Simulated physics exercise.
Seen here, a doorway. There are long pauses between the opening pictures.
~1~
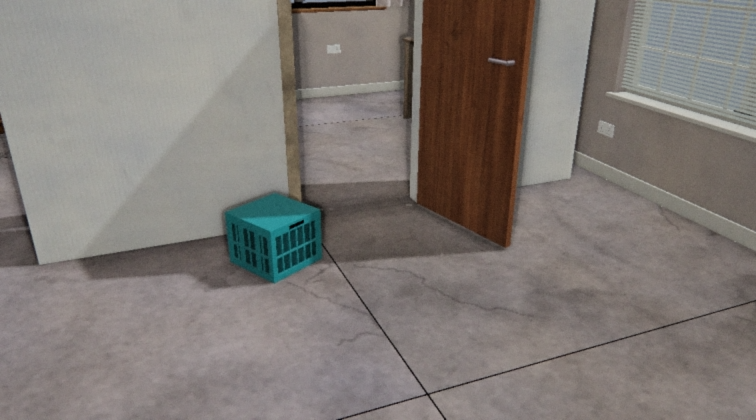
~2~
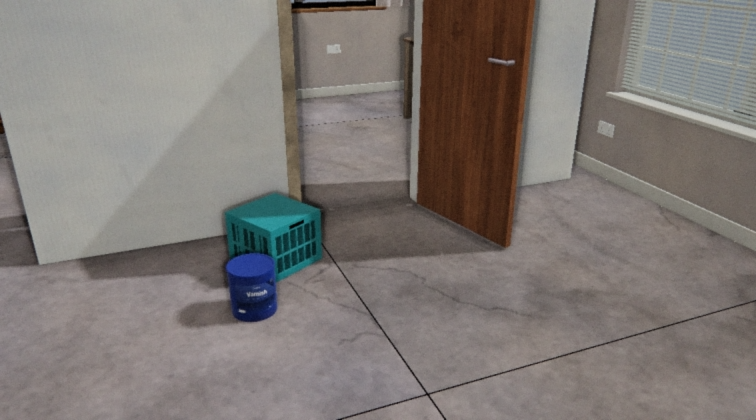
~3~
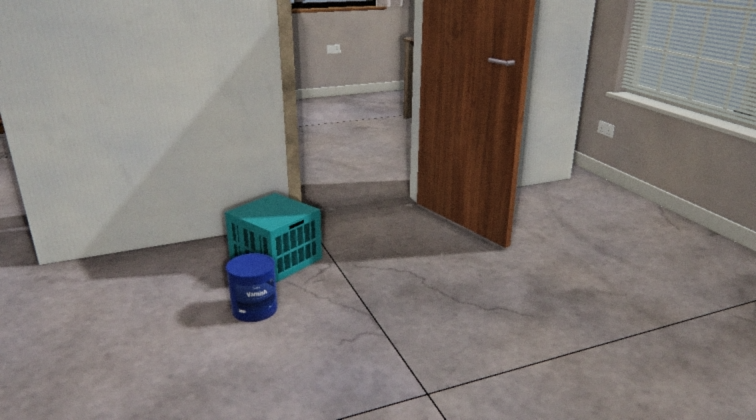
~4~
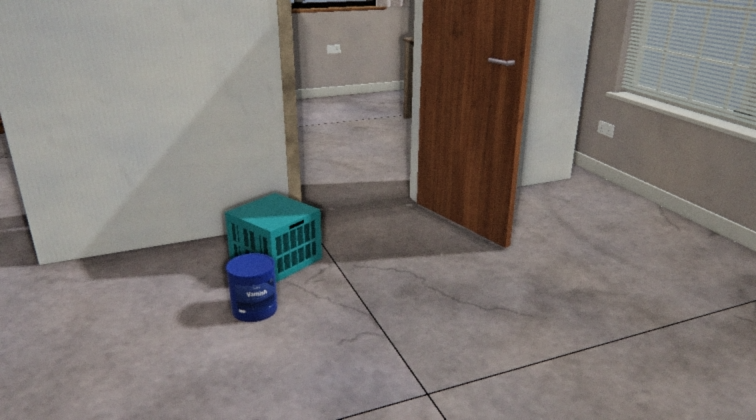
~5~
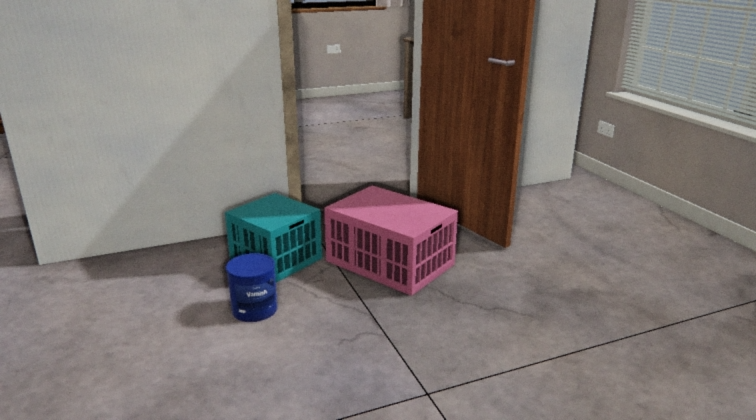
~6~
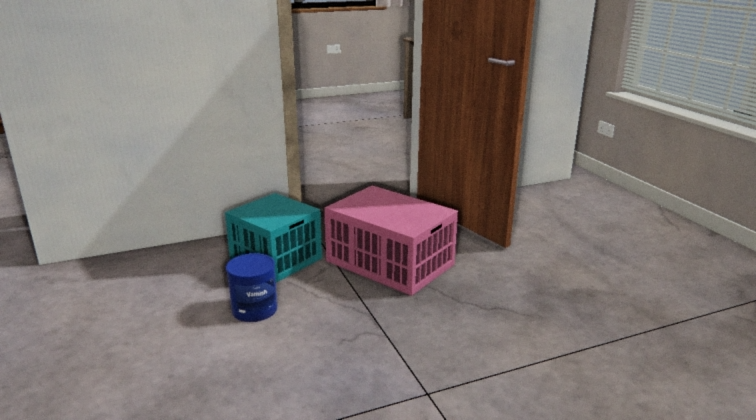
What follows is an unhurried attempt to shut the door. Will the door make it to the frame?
In the end the door stops short.
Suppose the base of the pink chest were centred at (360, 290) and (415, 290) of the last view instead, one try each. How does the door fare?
In the first case it shuts; in the second case it closes.
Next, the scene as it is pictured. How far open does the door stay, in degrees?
About 70°.
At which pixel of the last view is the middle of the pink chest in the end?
Around (385, 238).
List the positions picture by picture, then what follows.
In the first picture, door wide open and still; turquoise crate (275, 236).
In the second picture, door wide open and still; turquoise crate (275, 236); blue pail (253, 288).
In the third picture, door wide open and still; turquoise crate (275, 236); blue pail (253, 288).
In the fourth picture, door wide open and still; turquoise crate (275, 236); blue pail (253, 288).
In the fifth picture, door wide open and still; turquoise crate (275, 236); blue pail (253, 288).
In the sixth picture, door wide open and still; pink chest (390, 237); turquoise crate (275, 236).
Then, 0.50 s after the last picture, door 95° open.
Then, 0.80 s after the last picture, door 80° open.
Then, 1.00 s after the last picture, door 73° open; pink chest slid a little near (386, 238).
At rest, door 72° open; all 3 in place. Seen from the same camera at the end, pink chest near (385, 238).
